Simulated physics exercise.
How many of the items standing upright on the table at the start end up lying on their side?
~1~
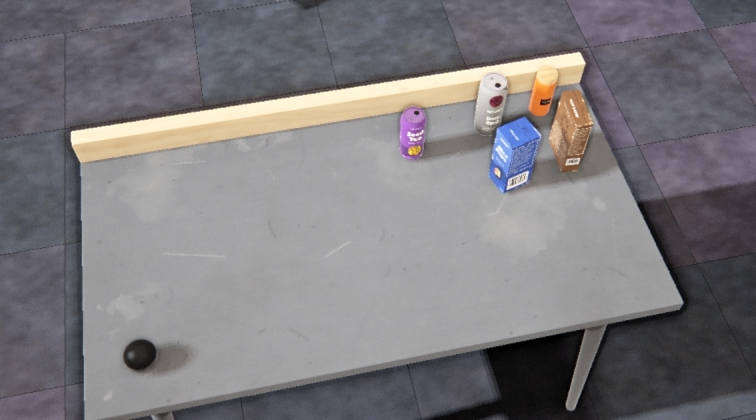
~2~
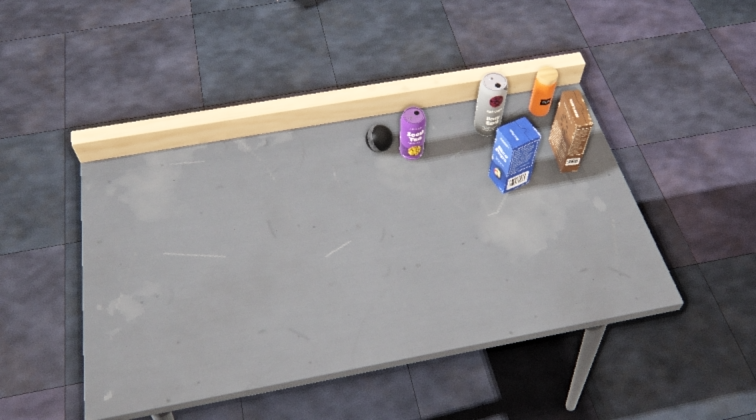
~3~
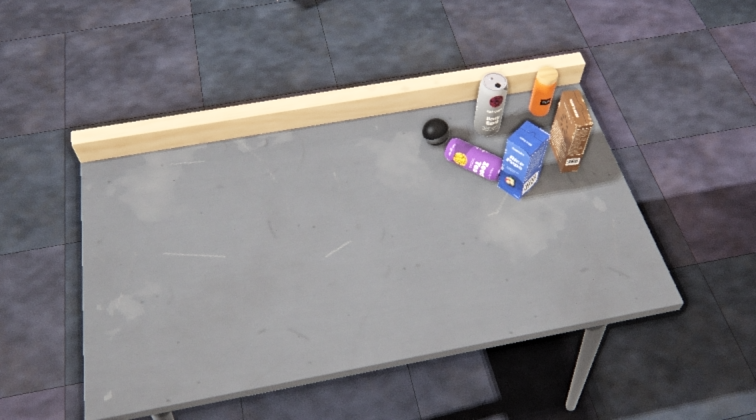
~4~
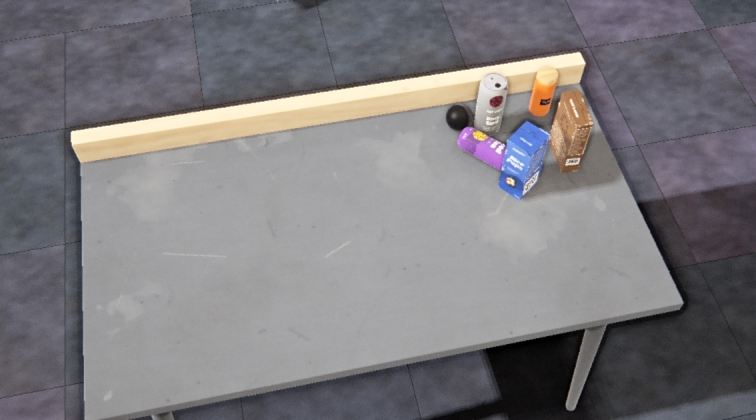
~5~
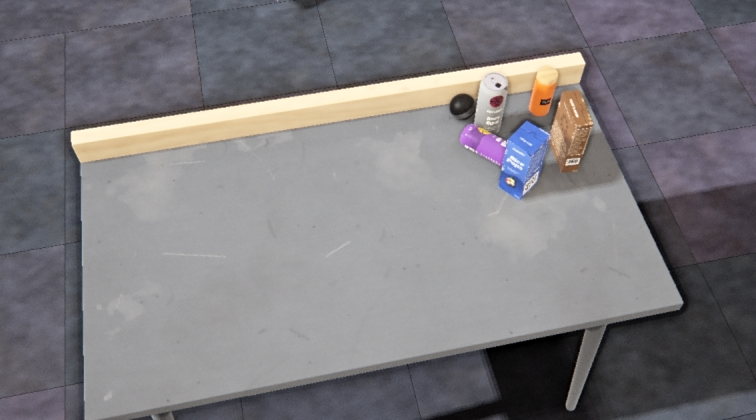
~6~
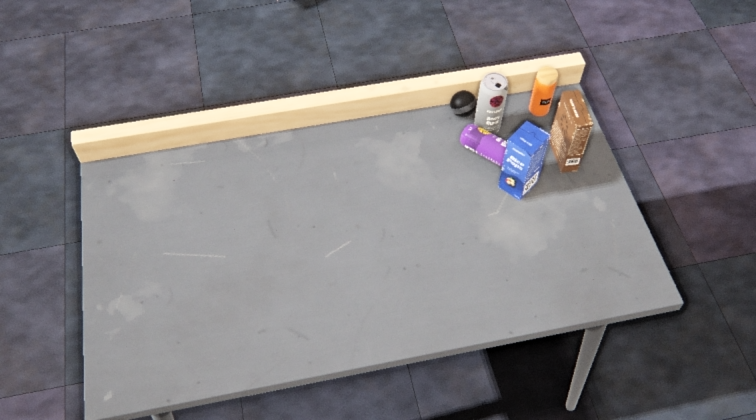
Only one of them ends up on its side, the purple can. The grey can, orange shaker, blue carton and brown packet are still upright.
